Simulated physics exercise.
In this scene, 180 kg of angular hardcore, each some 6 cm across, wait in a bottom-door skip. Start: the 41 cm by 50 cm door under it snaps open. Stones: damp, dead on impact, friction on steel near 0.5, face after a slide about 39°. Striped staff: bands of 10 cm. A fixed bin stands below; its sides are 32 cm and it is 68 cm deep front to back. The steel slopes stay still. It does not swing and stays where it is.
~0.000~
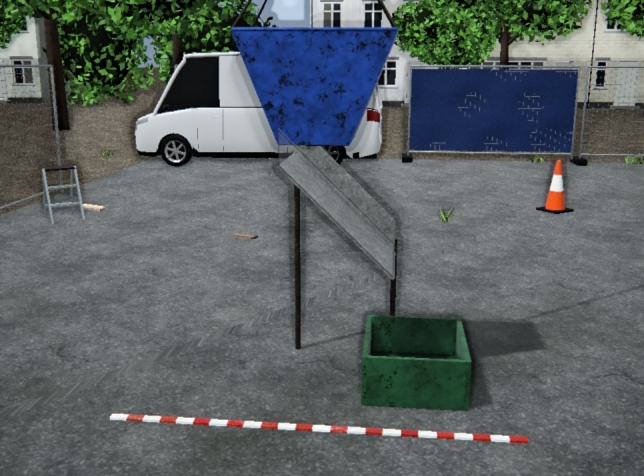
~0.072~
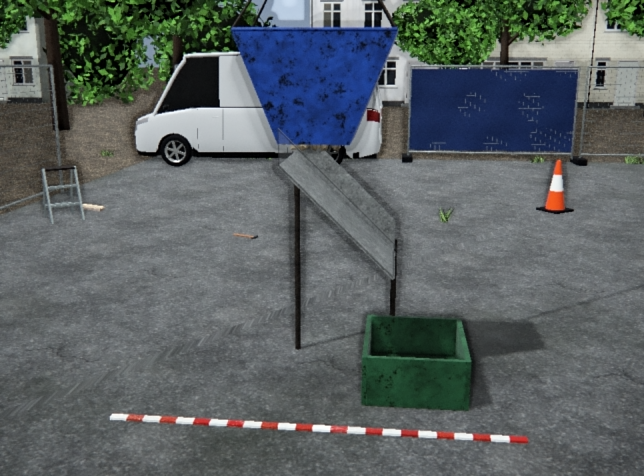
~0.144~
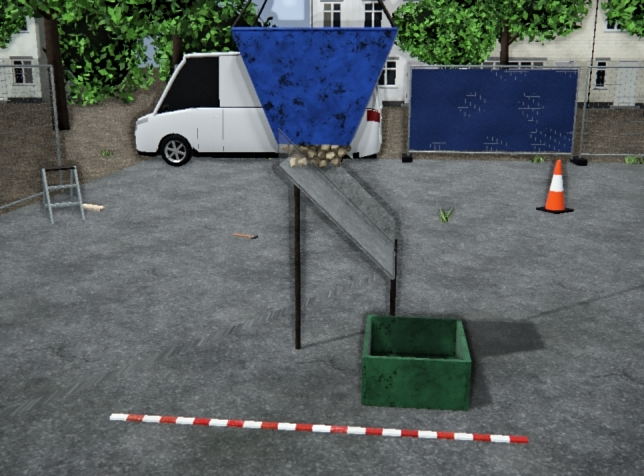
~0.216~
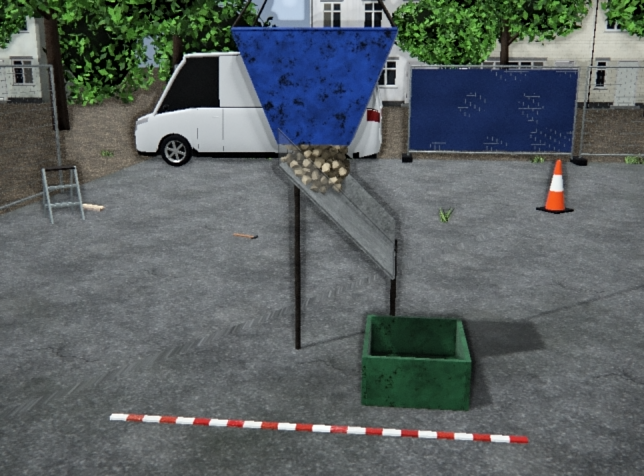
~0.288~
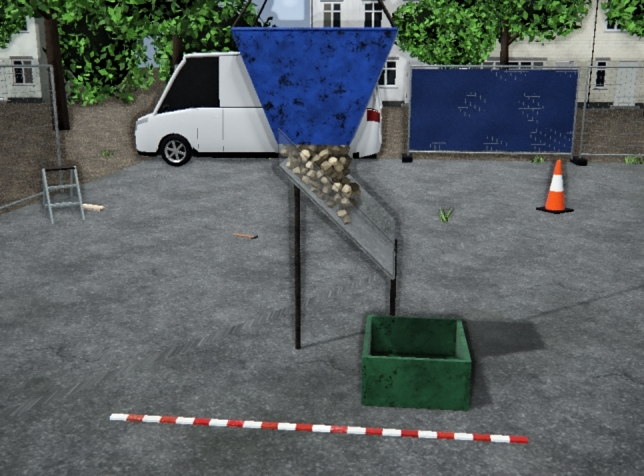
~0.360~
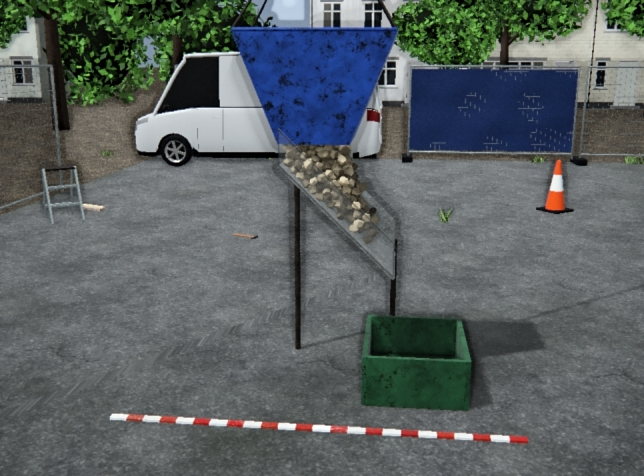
Blue skip releasing pale and brown stones from its underside onto a sloping grey chute, the stones sliding down to the right.
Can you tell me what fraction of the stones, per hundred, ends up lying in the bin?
I'd say around 67 in every hundred.
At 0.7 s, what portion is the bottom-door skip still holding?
Held: Near 20 %.
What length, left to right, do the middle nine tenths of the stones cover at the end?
100 cm.
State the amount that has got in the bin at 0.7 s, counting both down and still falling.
About 25 per cent of it.
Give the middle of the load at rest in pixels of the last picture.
Centre at rest: Around (442, 367).
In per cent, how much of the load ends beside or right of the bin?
I'd put it at roughly 35 in a hundred.
After 0.7 s, 21 % in the bottom-door skip, 51 % on the steel, 4 % falling or lying left of the bin, 24 % falling or lying in the bin; the stones farthest right are at (459, 340).
After 1.1 s, 0 % in the bottom-door skip, 36 % on the steel, 53 % falling or lying in the bin, 10 % falling or lying beside or right of the bin; the stones farthest right are at (552, 383).
After 1.7 s, 0 % in the bottom-door skip, 72 % falling or lying in the bin, 28 % falling or lying beside or right of the bin; the stones farthest right are at (606, 378).
After 2.6 s, 0 % in the bottom-door skip, 67 % falling or lying in the bin, 33 % falling or lying beside or right of the bin; the stones farthest right are at (611, 386).
After 4.5 s, 0 % in the bottom-door skip, 67 % in the bin, 33 % beside or right of the bin; the stones farthest right are at (611, 386).
